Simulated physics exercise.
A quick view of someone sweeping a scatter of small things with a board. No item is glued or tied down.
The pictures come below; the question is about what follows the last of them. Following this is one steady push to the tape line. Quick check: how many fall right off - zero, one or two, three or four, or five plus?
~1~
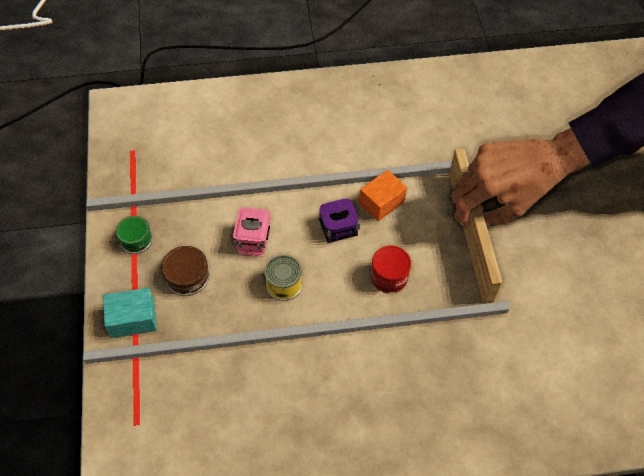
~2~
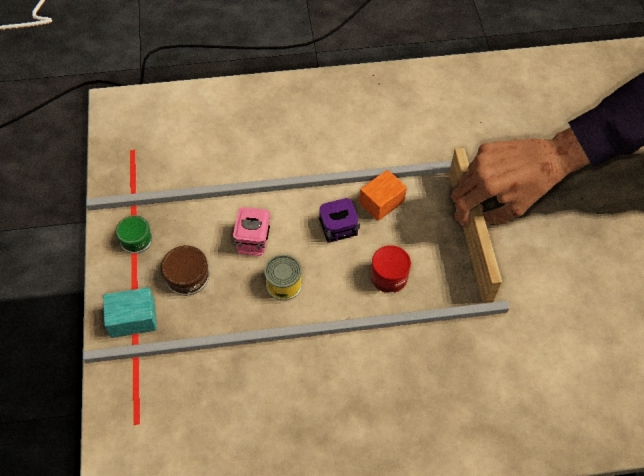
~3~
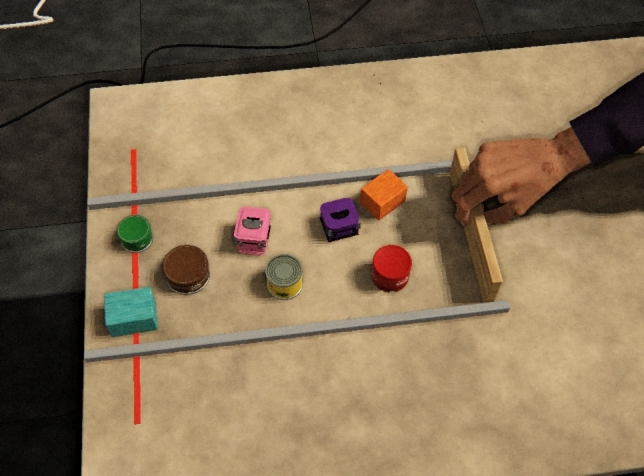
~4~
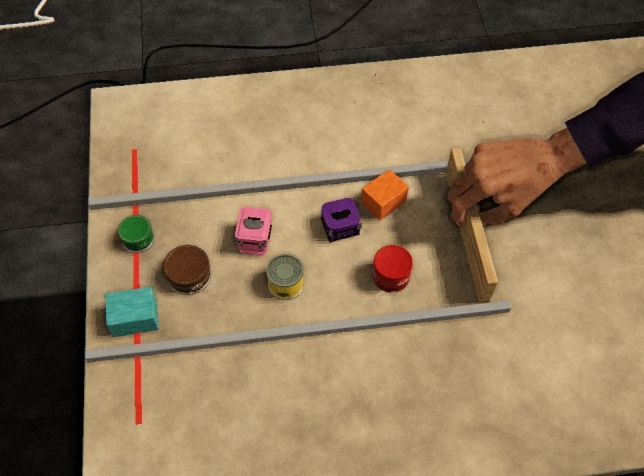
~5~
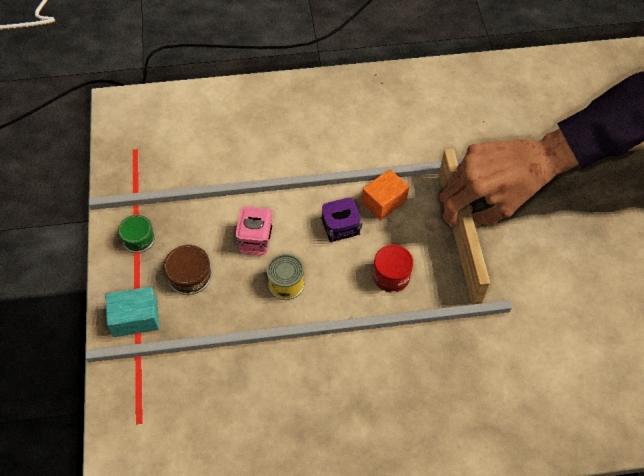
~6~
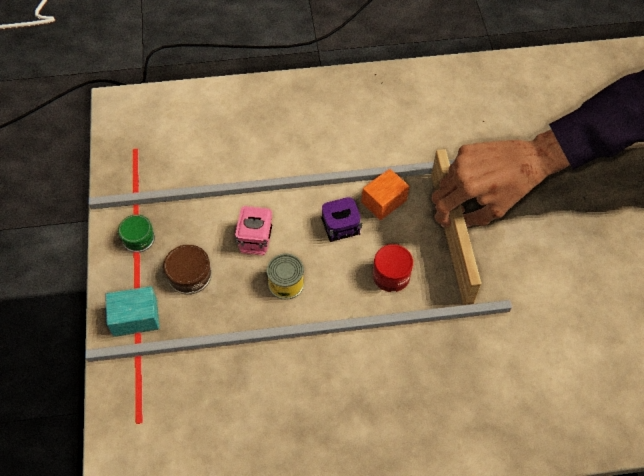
The push is going to clear three or four off the end.
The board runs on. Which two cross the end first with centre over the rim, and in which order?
First comes the brown pot, followed by the green pot.
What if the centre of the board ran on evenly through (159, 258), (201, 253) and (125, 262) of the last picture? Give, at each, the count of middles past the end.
Place by place: 2, 0 and 5.
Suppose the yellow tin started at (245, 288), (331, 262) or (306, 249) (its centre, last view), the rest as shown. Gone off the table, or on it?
Yellow tin: Gone; safe; safe.
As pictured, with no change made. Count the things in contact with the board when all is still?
In contact: 3.
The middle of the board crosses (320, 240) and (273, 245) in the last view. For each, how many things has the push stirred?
The count reaches 4 first and 6 second.
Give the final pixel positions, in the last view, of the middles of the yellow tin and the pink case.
The first comes to rest at (84, 282), and the second at (86, 249).
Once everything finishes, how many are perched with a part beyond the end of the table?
The number would be 2.
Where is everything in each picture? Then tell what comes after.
The first picture shows turquoise block (130, 313); green pot (134, 235); brown pot (186, 271); board (474, 224); tape (135, 274).
The second picture shows green pot (134, 235); board (473, 224).
The third picture shows brown pot (187, 270); pink case (253, 231).
The fourth picture shows turquoise block (132, 312); orange block (385, 195).
The fifth picture shows green pot (137, 234); red tub (393, 269).
The sixth picture shows turquoise block (132, 311); green pot (137, 234); brown pot (188, 270); board (454, 225); tape (137, 272).
Soon after, none off yet; turquoise block at rest near (132, 311); green pot at rest near (137, 234); brown pot at rest near (188, 270).
After that, none off yet; turquoise block at rest near (132, 311); green pot at rest near (137, 234); brown pot displaced about its own width near (148, 266).
In the end, the number that fall off is three or four; gone, brown pot, green pot and turquoise block.
